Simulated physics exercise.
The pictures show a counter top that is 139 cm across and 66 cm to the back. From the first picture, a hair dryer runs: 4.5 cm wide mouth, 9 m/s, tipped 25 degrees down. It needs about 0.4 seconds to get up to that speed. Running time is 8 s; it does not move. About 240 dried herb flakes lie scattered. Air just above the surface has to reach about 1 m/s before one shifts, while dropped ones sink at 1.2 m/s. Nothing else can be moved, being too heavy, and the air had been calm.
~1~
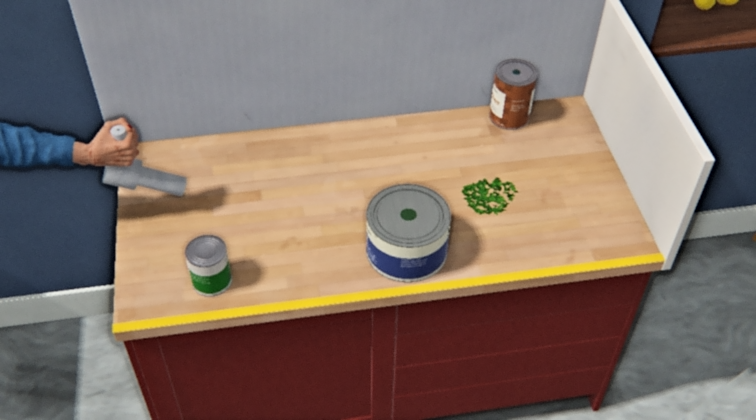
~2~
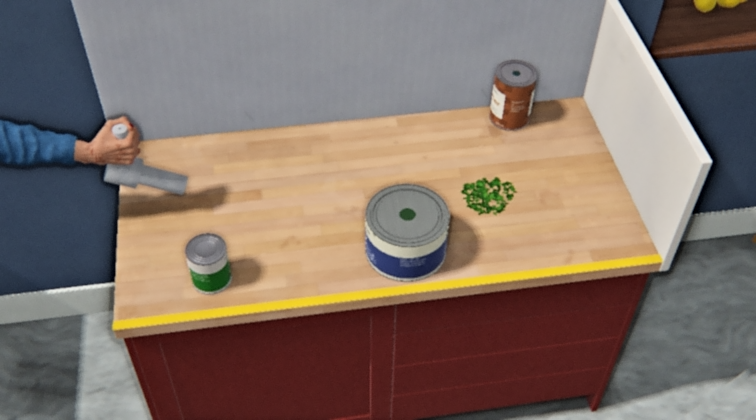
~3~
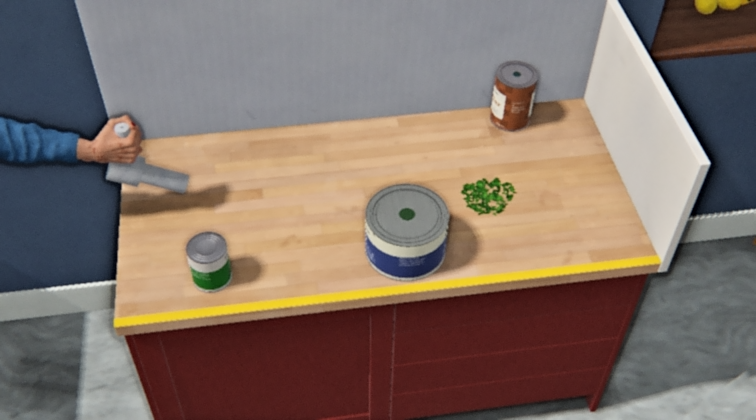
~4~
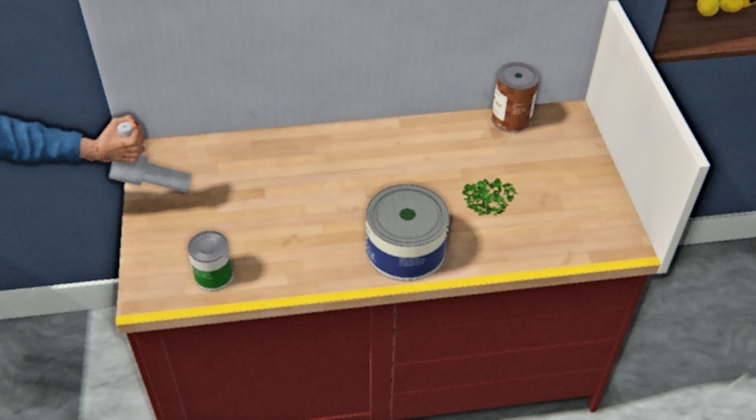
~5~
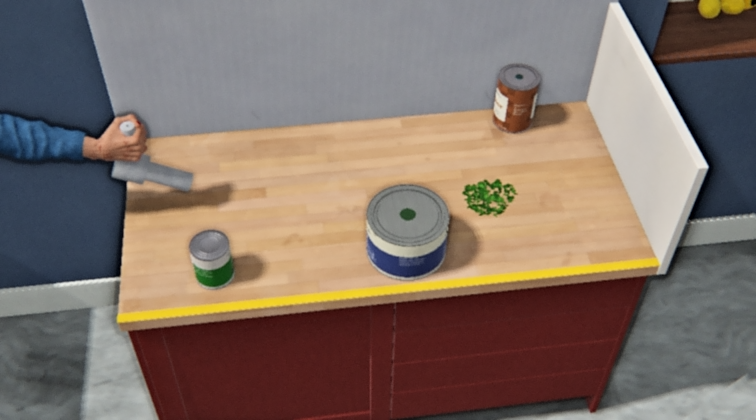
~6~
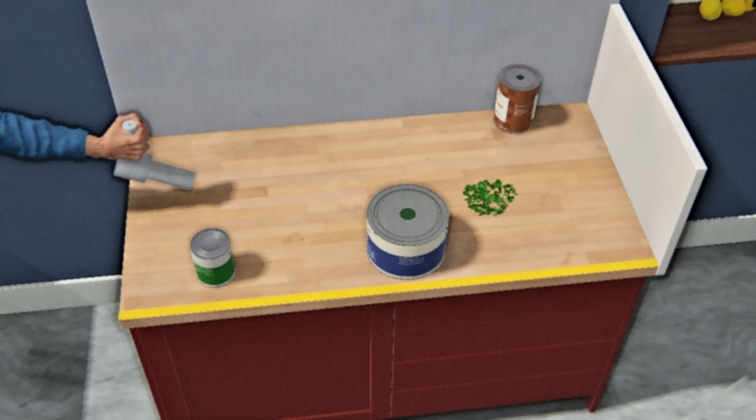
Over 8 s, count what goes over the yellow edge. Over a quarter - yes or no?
Over a quarter: Yes.
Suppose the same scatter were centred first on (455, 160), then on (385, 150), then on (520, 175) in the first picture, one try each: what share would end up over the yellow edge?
0 %, 0 %, 10 %.
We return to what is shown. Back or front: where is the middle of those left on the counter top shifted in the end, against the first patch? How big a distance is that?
Shift: Towards the far edge, some 5 cm.
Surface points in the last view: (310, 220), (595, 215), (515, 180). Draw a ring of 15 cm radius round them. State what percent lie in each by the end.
First spot near 0 %, second near 15 %, third near 0 %.
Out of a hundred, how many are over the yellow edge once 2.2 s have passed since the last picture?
Some 60 per cent.
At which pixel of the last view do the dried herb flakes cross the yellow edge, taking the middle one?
I'd say roughly (620, 270).
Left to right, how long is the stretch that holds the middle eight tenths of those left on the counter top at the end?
About 10 cm.
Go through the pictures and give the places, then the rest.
In the first frame, the middle of the dried herb flakes is near (485, 196), none has stirred yet and the mouth of the hair dryer is at (184, 187).
In the second frame, the middle of the dried herb flakes is near (485, 194), none has stirred yet and the yellow edge is centred on (398, 295).
In the third frame, the middle of the dried herb flakes is near (485, 195), none has stirred yet, the top of a large tin is at (407, 214) and the top of a tin is at (517, 74).
In the fourth frame, the middle of the dried herb flakes is near (485, 195) and none has stirred yet.
In the fifth frame, the middle of the dried herb flakes is near (486, 196) and none has stirred yet.
In the sixth frame, the middle of the dried herb flakes is near (486, 196) and none has stirred yet.
Then, 1.2 s after the last picture the count stands so, 49 % are over the yellow edge; the middle of those still in play is near (629, 199).
Then, 2.2 s after the last picture the count stands so, 56 % are over the yellow edge; the middle of those still in play is near (626, 191).
Then, 4.0 s after the last picture the count stands so, 58 % are over the yellow edge; the middle of those still in play is near (625, 188).
Then, 7.6 s after the last picture, at the end, 61 % are over the yellow edge; the middle of those still in play is near (619, 176).
